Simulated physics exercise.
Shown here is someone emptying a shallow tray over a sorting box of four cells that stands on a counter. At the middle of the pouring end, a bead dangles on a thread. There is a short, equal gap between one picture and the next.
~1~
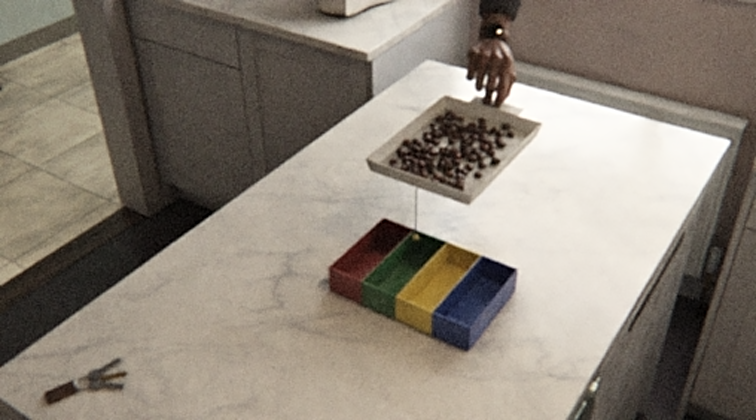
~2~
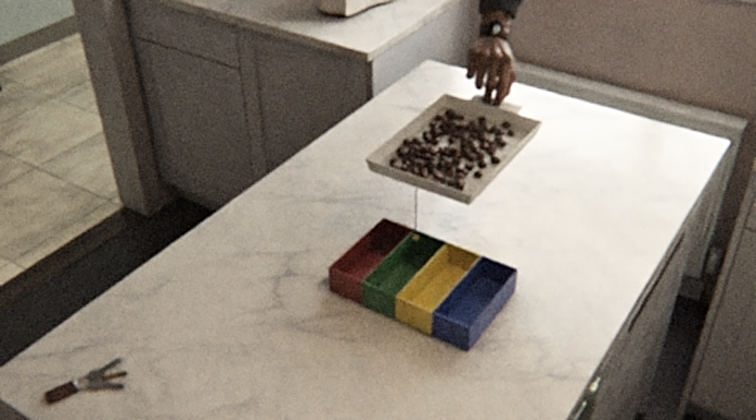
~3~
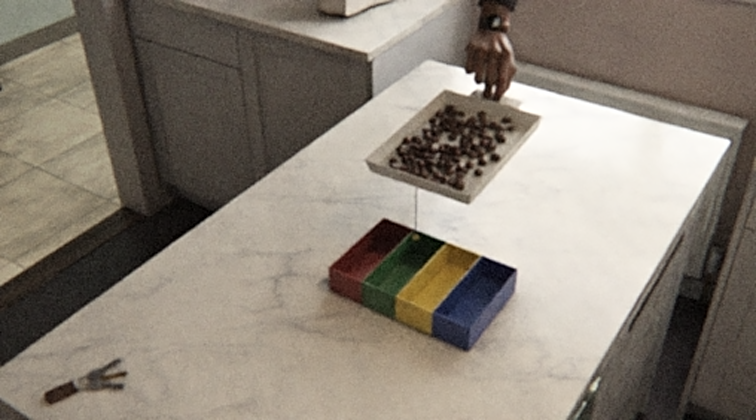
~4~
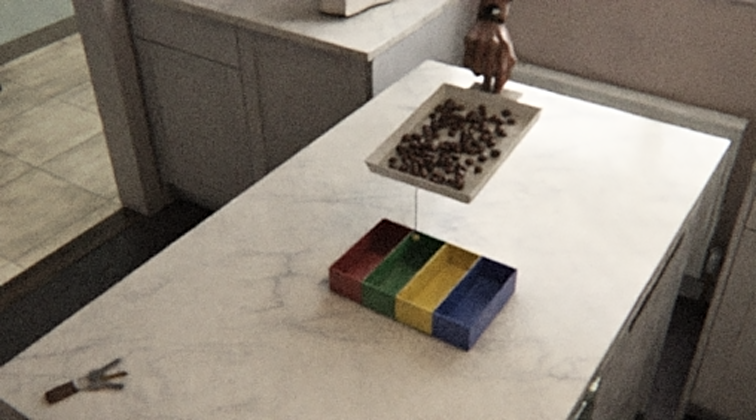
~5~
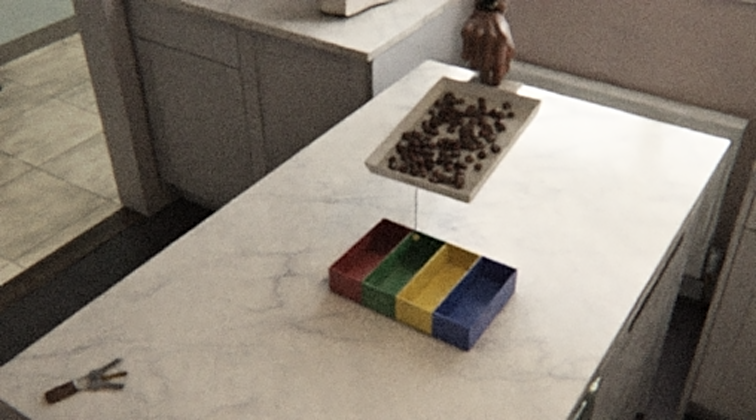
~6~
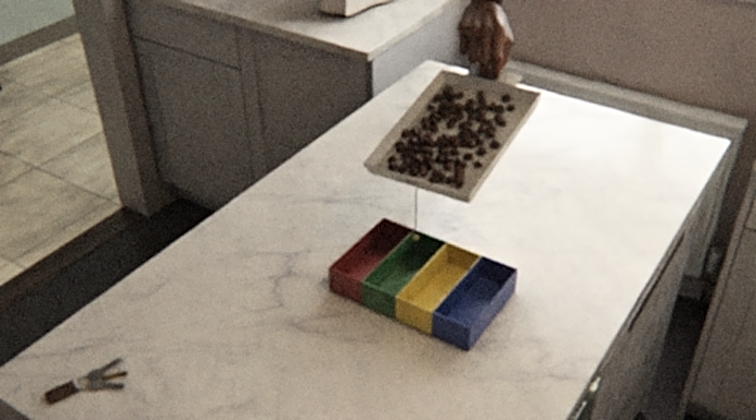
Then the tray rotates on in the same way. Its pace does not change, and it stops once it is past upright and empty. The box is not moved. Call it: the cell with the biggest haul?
The red compartment.
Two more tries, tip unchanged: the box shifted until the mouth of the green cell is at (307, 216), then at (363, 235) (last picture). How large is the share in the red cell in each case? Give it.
It would be roughly 0 per cent, followed by roughly 0 per cent.
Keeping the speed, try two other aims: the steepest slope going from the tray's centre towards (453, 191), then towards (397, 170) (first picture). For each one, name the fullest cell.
That yellow cell first, the red one second.
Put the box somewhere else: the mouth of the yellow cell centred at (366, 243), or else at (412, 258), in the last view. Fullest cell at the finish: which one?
First place: The yellow cell; second place: Green.
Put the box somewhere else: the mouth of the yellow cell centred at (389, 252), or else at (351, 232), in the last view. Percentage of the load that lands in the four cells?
Close to 100 in a hundred, followed by close to 70 in a hundred.
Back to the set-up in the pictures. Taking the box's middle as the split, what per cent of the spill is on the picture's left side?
100 %, near enough.
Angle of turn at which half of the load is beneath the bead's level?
95°.
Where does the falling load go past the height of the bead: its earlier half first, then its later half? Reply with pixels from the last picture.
First roughly (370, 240), then roughly (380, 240).
Soon after the last picture, tray tipped steeply; all on the tray.
A little later, tray tipped right over; about half on the tray; about a quarter in the red cell; a small part in the green cell; a stray few in the yellow cell; about a quarter falling or outside the box.
Later still, tray tipped past a quarter turn; about half in the red cell; about a quarter in the green cell; a small part in the yellow cell; about a quarter falling or outside the box.
At rest, tray tipped past a quarter turn; about half in the red cell; about a quarter in the green cell; a small part in the yellow cell; none in the blue cell; about a quarter outside the box.
